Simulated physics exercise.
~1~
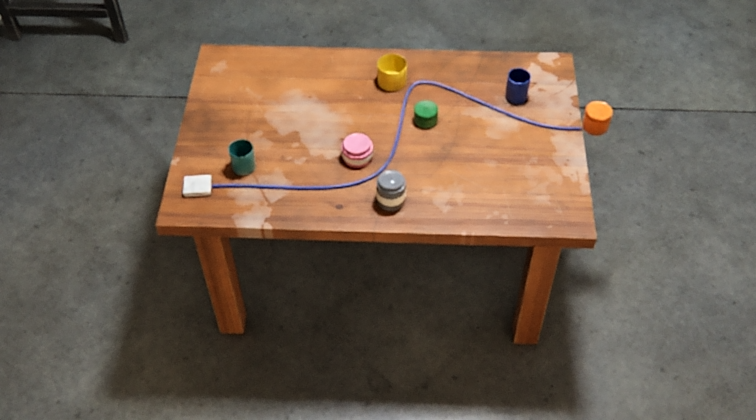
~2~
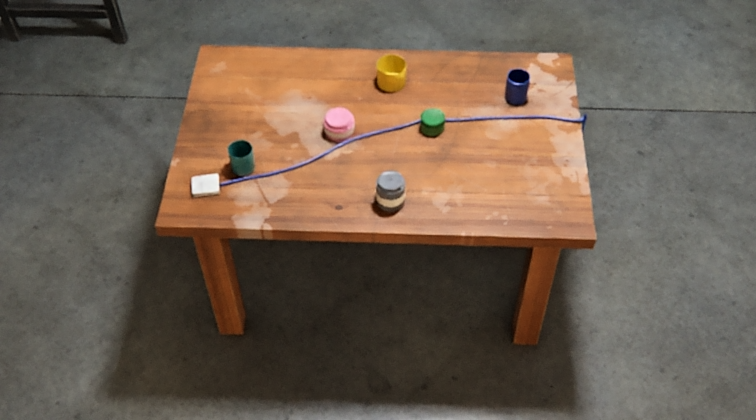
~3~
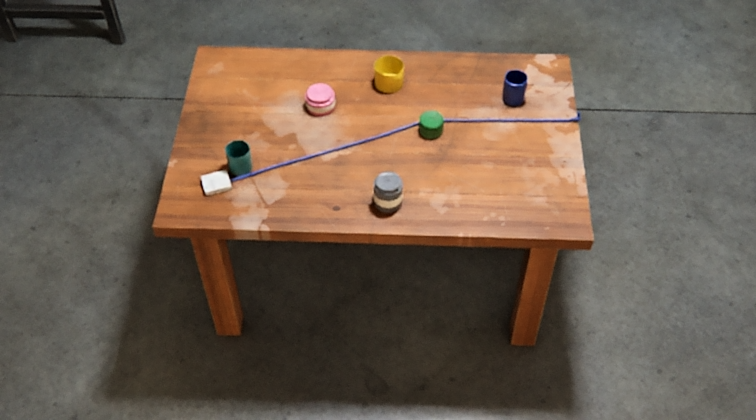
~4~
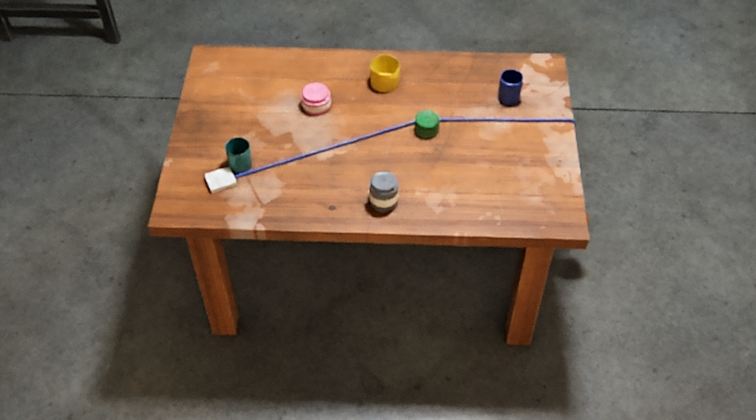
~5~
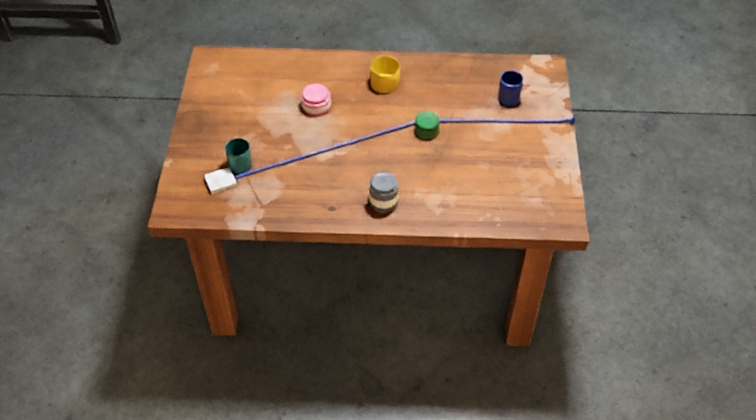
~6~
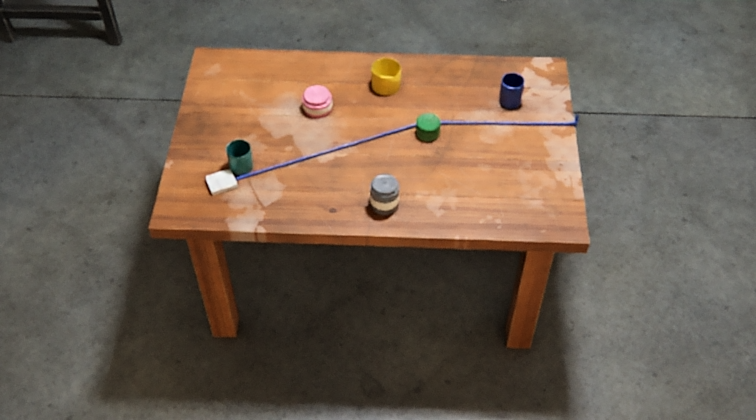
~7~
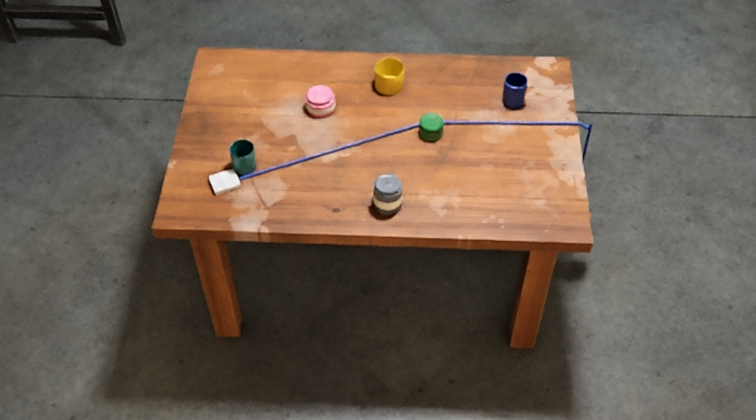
To begin with, a blue cable winds across a worn wooden table among several small tubs, jars and cups, linking a white phone on the left to an orange speaker at the right edge. The speaker drops out of sight, and the cable pulls straighter, sweeping the pink jar up and to the left. The green tub shifts slightly as the cable draws against it, while the phone slides a little to the right. Then the movement dies down, with the cable bent at the green tub. At the end, the phone rests beside the teal cup, still on the table, and the cable's far end hangs at the right edge.
